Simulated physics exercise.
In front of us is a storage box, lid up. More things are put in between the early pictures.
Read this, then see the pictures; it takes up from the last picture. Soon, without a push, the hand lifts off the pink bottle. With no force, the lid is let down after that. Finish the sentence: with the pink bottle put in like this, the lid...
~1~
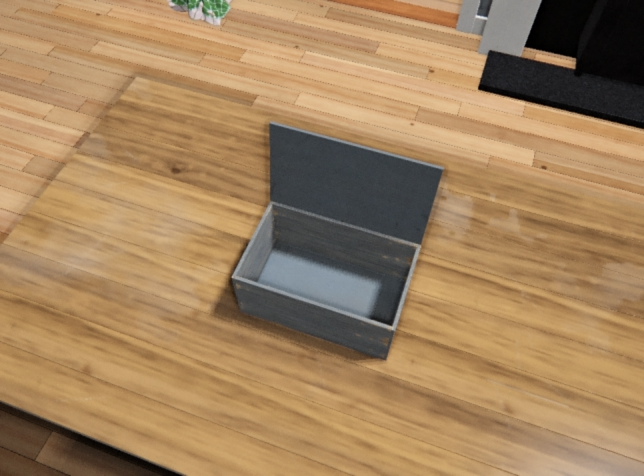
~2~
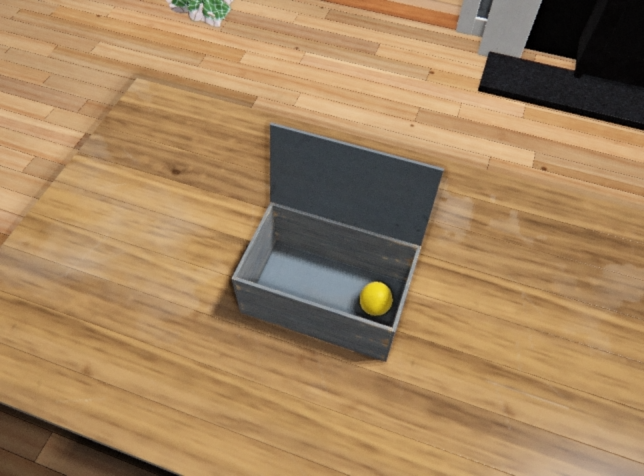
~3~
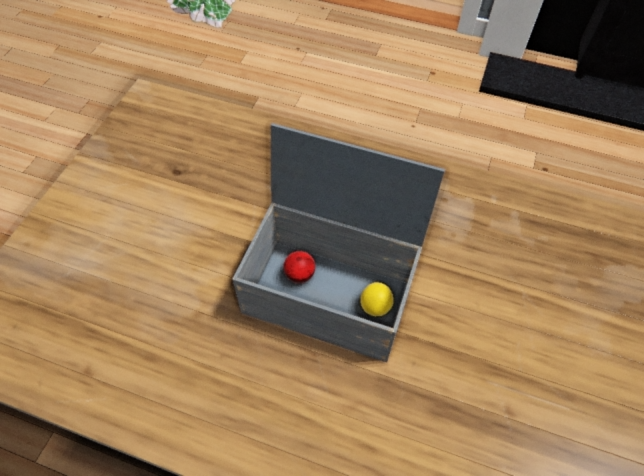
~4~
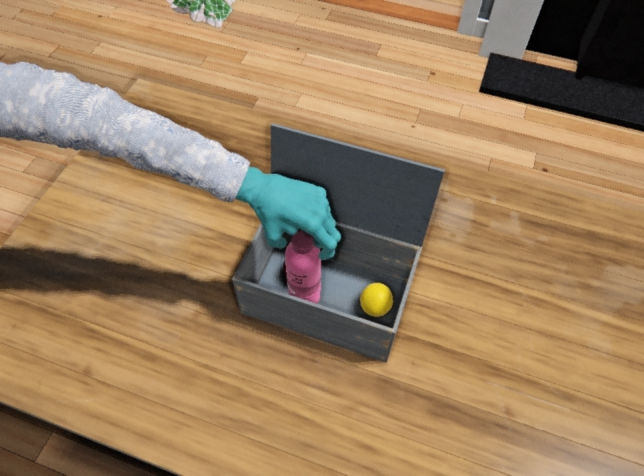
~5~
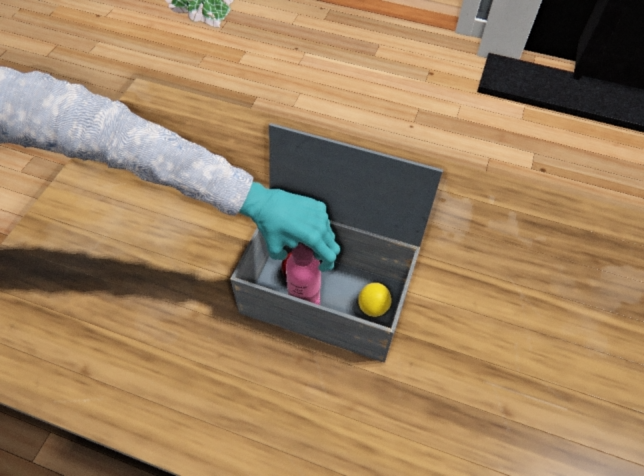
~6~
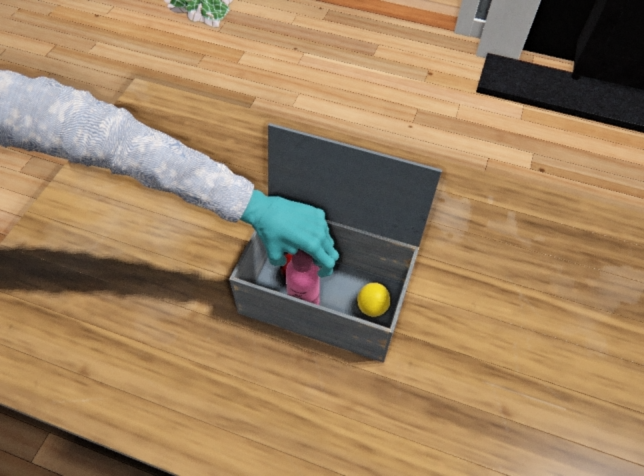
The lid stays ajar.
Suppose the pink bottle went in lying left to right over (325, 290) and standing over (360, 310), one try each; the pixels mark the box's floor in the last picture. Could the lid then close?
First try: The lid comes down fully; second try: The lid comes down fully.
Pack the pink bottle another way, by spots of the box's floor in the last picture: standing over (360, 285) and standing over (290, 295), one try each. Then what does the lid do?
On the first go the lid settles shut, and on the second go it remains open a bit.
Then, 1.40 s past the last view, lid 72° above the rim.
Then, 1.80 s past the last view, lid 37° above the rim.
Then, 3.90 s past the last view, lid 28° above the rim.
Finally, lid 28° above the rim; all 3 still in place. Final places as the last picture's camera would see them, pink bottle near (303, 286).
